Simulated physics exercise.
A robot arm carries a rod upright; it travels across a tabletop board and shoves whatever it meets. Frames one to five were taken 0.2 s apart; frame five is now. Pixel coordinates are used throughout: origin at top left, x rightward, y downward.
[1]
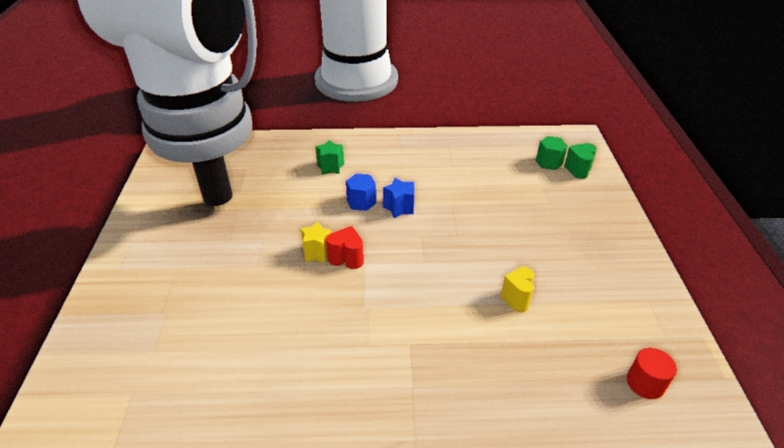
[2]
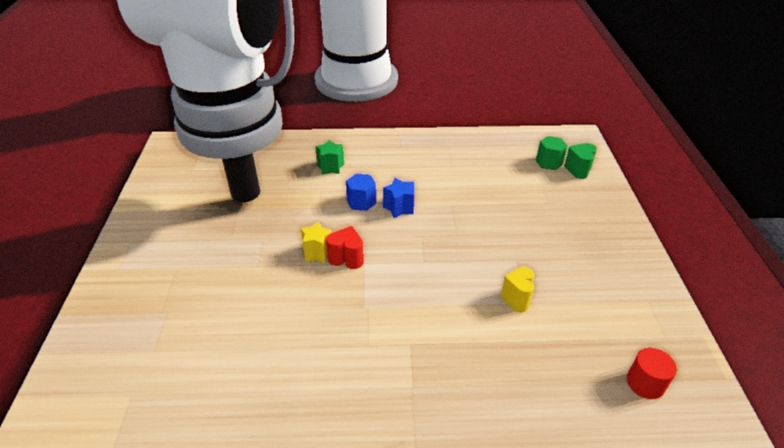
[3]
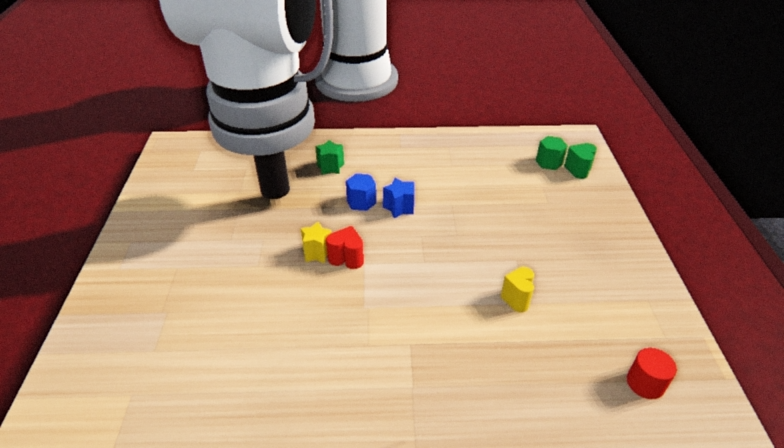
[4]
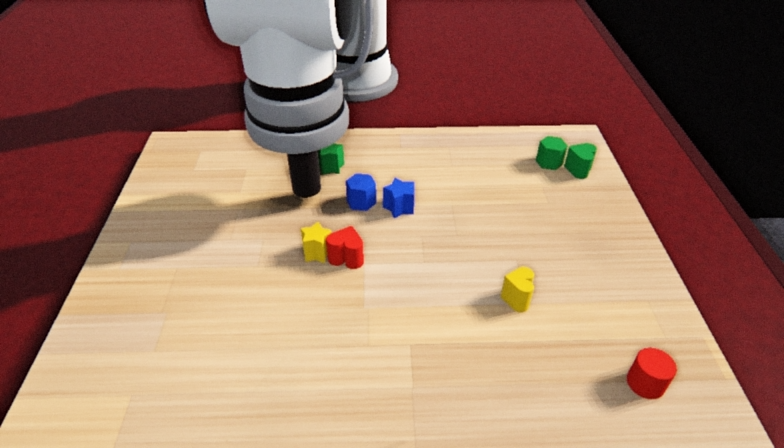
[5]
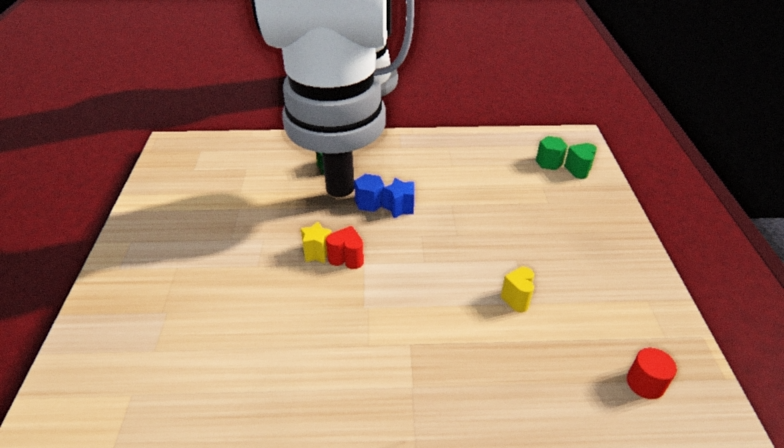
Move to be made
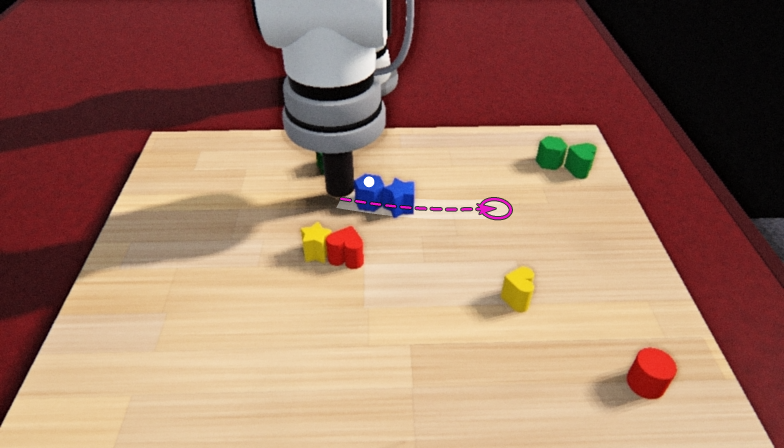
The robot arm's black rod slides right and nudges the blue hexagonal block toward the blue star.
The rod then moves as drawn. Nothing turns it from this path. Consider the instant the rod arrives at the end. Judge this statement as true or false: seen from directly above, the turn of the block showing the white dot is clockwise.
The statement is correct.
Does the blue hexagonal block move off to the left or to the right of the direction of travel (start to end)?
It shifts to the right.
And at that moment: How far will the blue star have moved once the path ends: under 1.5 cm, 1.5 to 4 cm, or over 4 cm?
Result: Over 4 cm.
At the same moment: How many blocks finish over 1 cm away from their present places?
Counting only shifts above 1 cm, I get two blocks.
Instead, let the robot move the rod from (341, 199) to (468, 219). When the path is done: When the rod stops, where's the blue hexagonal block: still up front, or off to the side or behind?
Held in front.
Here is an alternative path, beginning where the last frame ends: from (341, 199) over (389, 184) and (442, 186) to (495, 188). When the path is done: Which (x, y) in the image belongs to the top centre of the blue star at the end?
Its top centre lands on (423, 199).
Path on the board, from (341, 199) over (417, 208) to (496, 209); the dot is on the blue hexagonal block.
On the path given first. One third of the way, rod (391, 196); blue hexagonal block (422, 189); blue star (448, 196).
Two thirds of the way, rod (445, 199); blue hexagonal block (475, 196), turned 20° clockwise; blue star (498, 208).
At the end, rod (498, 198); green star in place; blue hexagonal block (523, 202), turned 75° clockwise; blue star (523, 221), turned 65° clockwise.
